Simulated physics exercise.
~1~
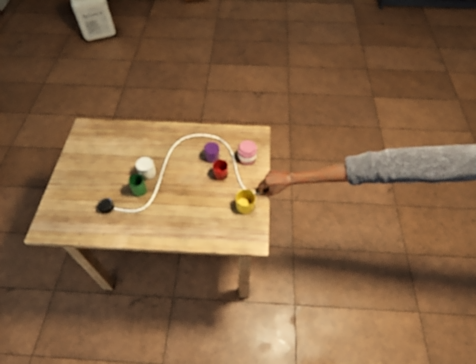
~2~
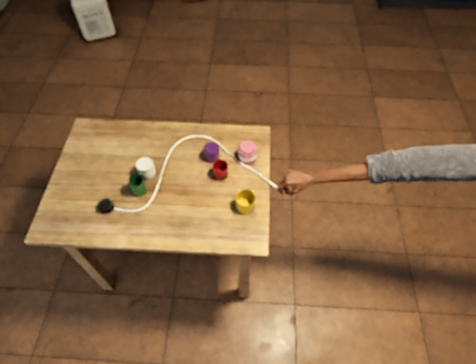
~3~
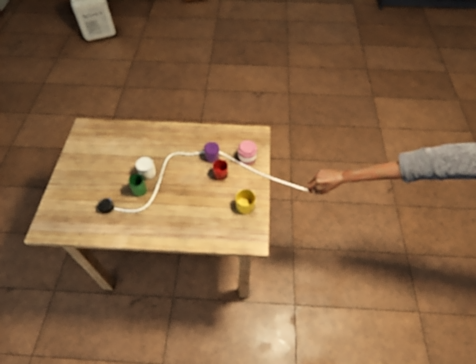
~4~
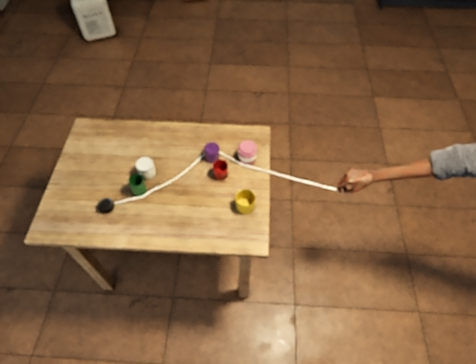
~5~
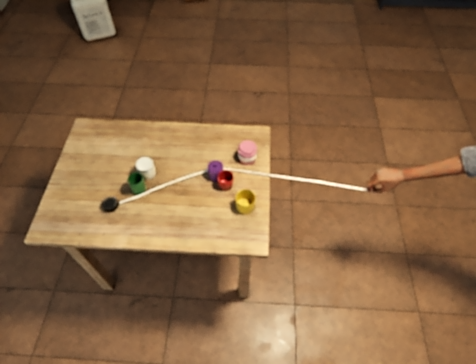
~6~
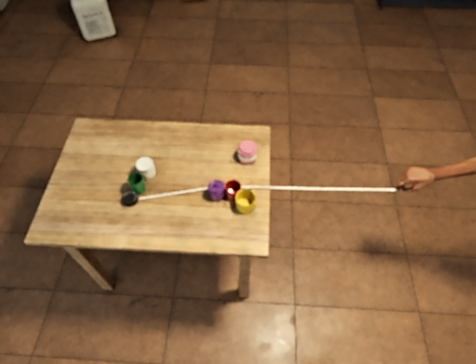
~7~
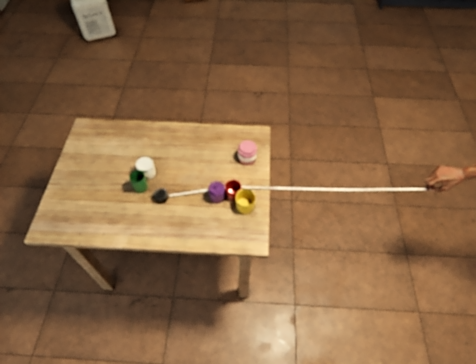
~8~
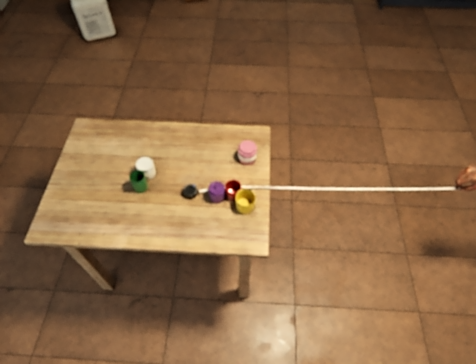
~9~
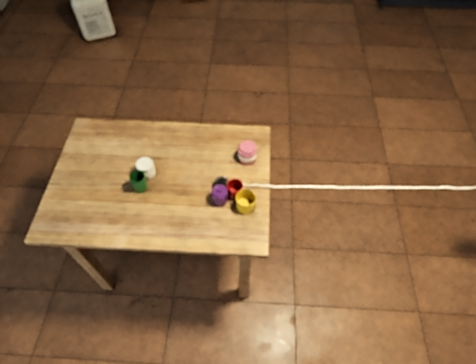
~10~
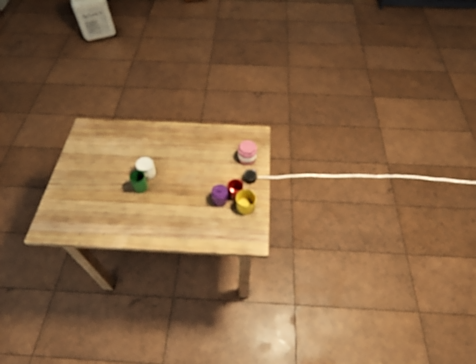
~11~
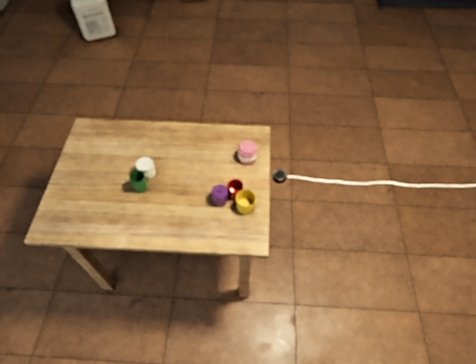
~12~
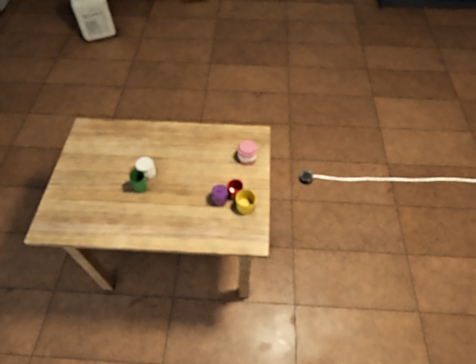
A hand in a grey sleeve pulls a white lead rightwards across a light wooden table, seen from above on a brown tiled floor. The lead curves from a black reel at the left, past a white tin and green mug, around a purple pot, with red, yellow and pink containers to the right. As it straightens, it drags the purple pot and red mug towards the yellow cup. The reel then slides right, squeezes past that cluster and leaves the table's right edge. It ends beyond the table, still on its lead, while the other things remain on top.
